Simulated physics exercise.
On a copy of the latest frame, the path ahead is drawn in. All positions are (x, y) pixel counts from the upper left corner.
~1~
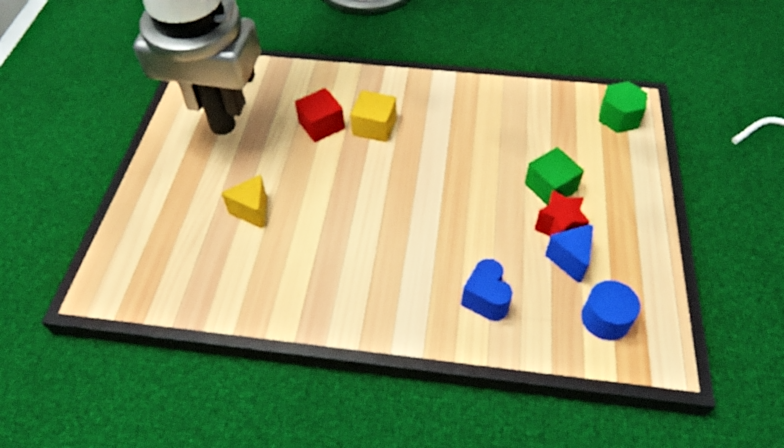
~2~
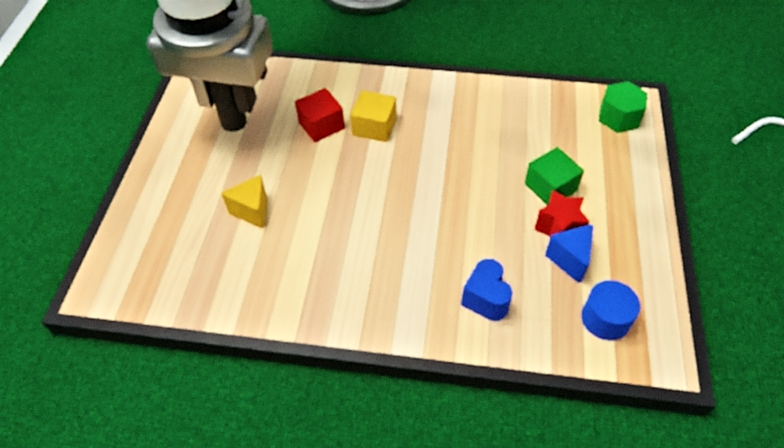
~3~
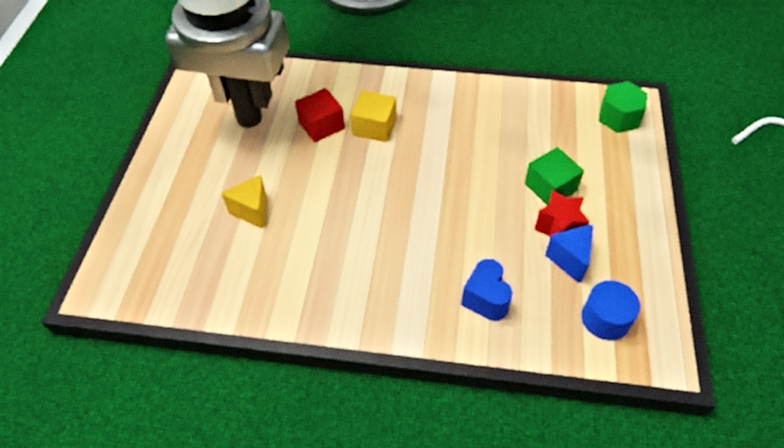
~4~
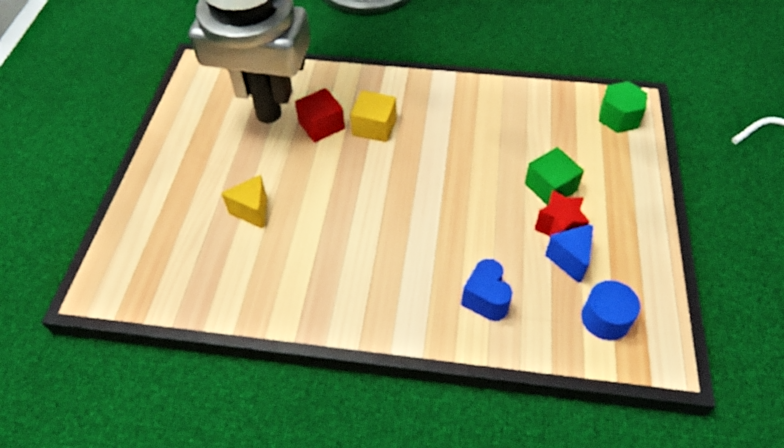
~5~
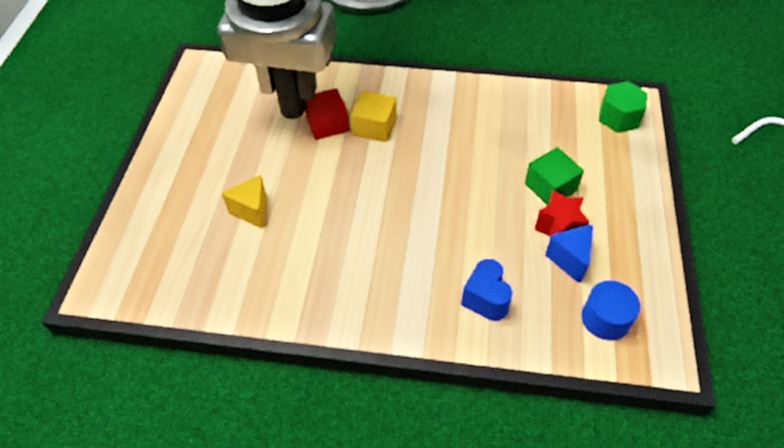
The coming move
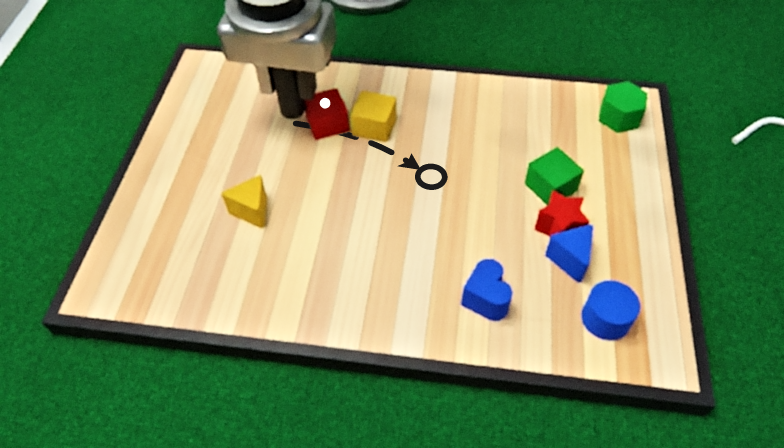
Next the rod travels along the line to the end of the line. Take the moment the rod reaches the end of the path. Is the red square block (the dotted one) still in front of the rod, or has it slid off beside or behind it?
At the end of the path, the rod has already lost the red square block, which lies beside or behind it.
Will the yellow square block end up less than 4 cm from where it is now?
No, that is not what happens.
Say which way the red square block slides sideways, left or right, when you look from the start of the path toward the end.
Left side.
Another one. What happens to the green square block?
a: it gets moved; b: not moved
That would be b.
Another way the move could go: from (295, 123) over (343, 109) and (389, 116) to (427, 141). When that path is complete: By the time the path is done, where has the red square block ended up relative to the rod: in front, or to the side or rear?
The rod still has it in front.
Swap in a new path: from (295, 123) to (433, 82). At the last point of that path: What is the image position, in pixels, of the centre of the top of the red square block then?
It ends at (401, 95).
Path on the board, from (295, 123) over (344, 134) and (389, 151) to (431, 177); the dot is on the red square block.
What follows on the original path. One third of the way, rod at (343, 122); red square block at (373, 109); yellow square block at (410, 106), turned 25° anticlockwise.
Two thirds of the way, rod at (389, 140); red square block at (415, 117), turned 20° anticlockwise; yellow square block at (444, 100), turned 60° anticlockwise.
At the end, rod at (432, 165); red square block at (420, 118), turned 30° anticlockwise; yellow square block at (447, 99), turned 65° anticlockwise; green square block in place.
